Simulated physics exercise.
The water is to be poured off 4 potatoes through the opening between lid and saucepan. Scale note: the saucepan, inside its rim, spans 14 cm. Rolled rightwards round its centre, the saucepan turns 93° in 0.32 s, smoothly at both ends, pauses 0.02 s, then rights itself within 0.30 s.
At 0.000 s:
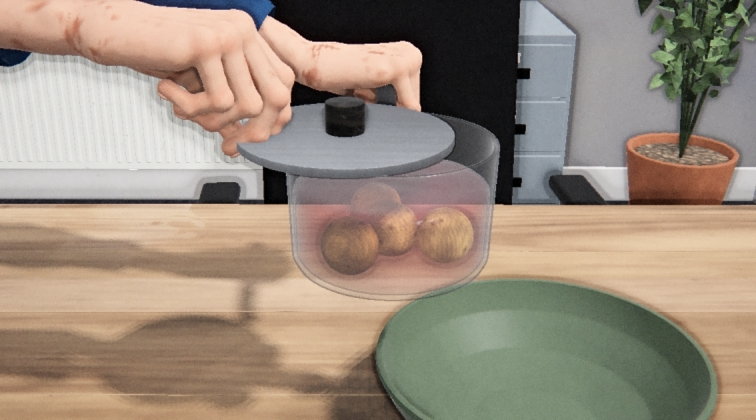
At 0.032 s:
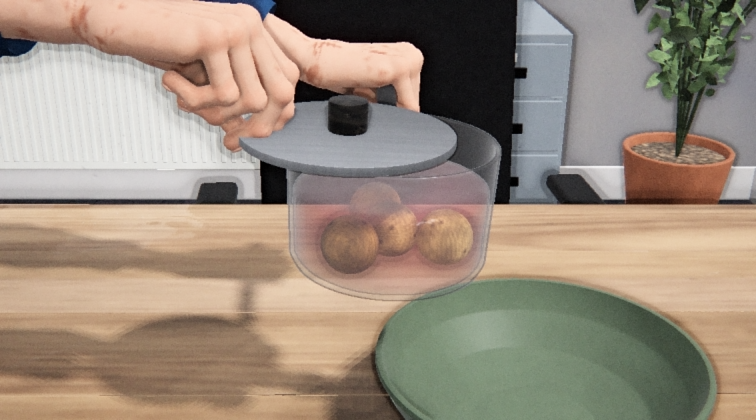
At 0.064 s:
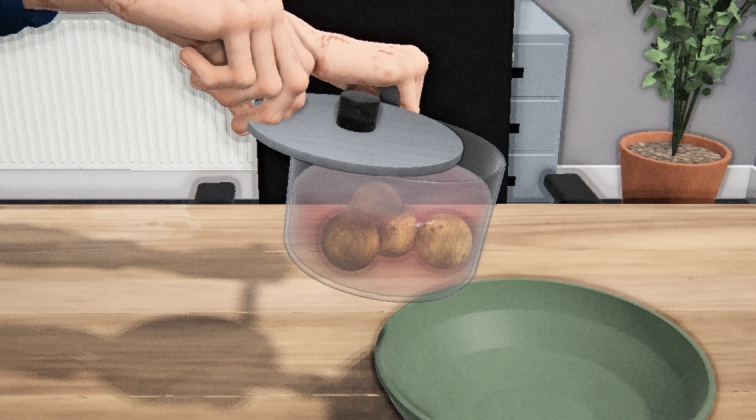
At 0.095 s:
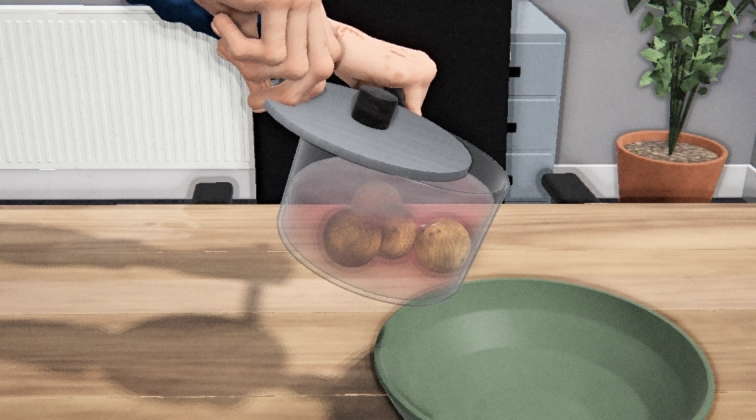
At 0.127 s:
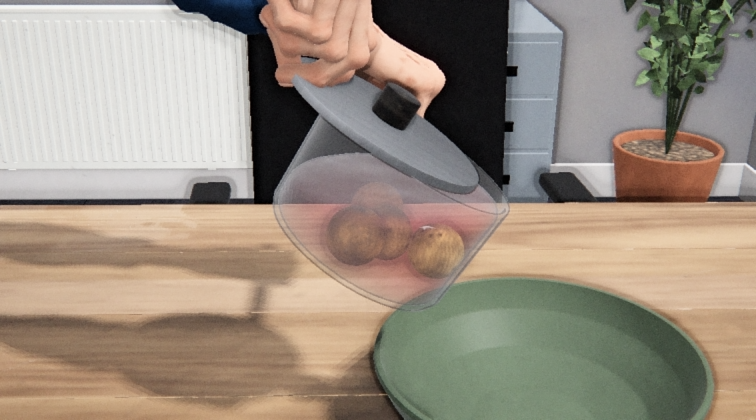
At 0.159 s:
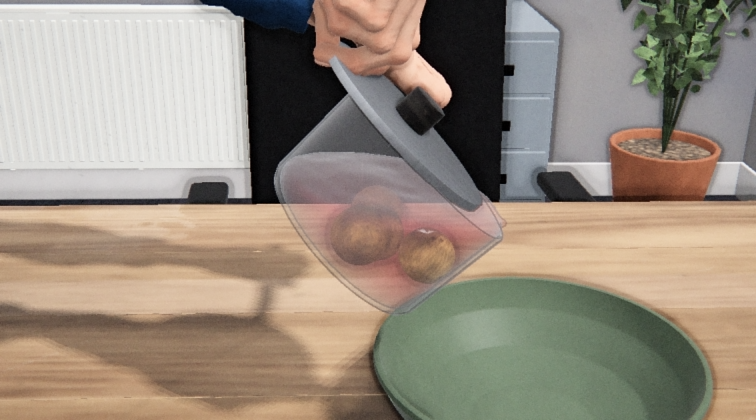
Two hands tilt a lidded, see-through saucepan of potatoes steeply rightwards beside a green bowl.
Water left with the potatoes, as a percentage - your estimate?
Around 36 percent.
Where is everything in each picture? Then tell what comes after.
In the first picture, it leans 0°; its right rim is at (496, 144); the water meets the walls at (292, 185) and (490, 185); the lid's edge is at (451, 135), 28 mm short of the rim.
In the second picture, it leans 2°; its right rim is at (497, 148); the water meets the walls at (292, 184) and (490, 186).
In the third picture, it leans 9°; its right rim is at (501, 160); the water meets the walls at (293, 183) and (492, 188).
In the fourth picture, it leans 19°; its right rim is at (505, 179); the water meets the walls at (291, 182) and (494, 191).
In the fifth picture, it leans 32°; its right rim is at (505, 203); the water meets the walls at (287, 177) and (500, 200).
In the sixth picture, it leans 46°; its right rim is at (498, 229); the water meets the walls at (281, 168) and (487, 203); 1 per cent is over the edge; the lid's edge is at (476, 194), 28 mm short of the rim.
Then, 0.28 s in, the tilt is 89° and 70 per cent of the water is still in the saucepan.
Then, 0.36 s in, the tilt is 92° and 49 per cent of the water is still in the saucepan.
Then, 0.45 s in, the tilt is 64° and 38 per cent of the water is still in the saucepan.
Then, 0.55 s in, the tilt is 19° and 36 per cent of the water is still in the saucepan.
Finally, 36 per cent of the water is still in the saucepan.
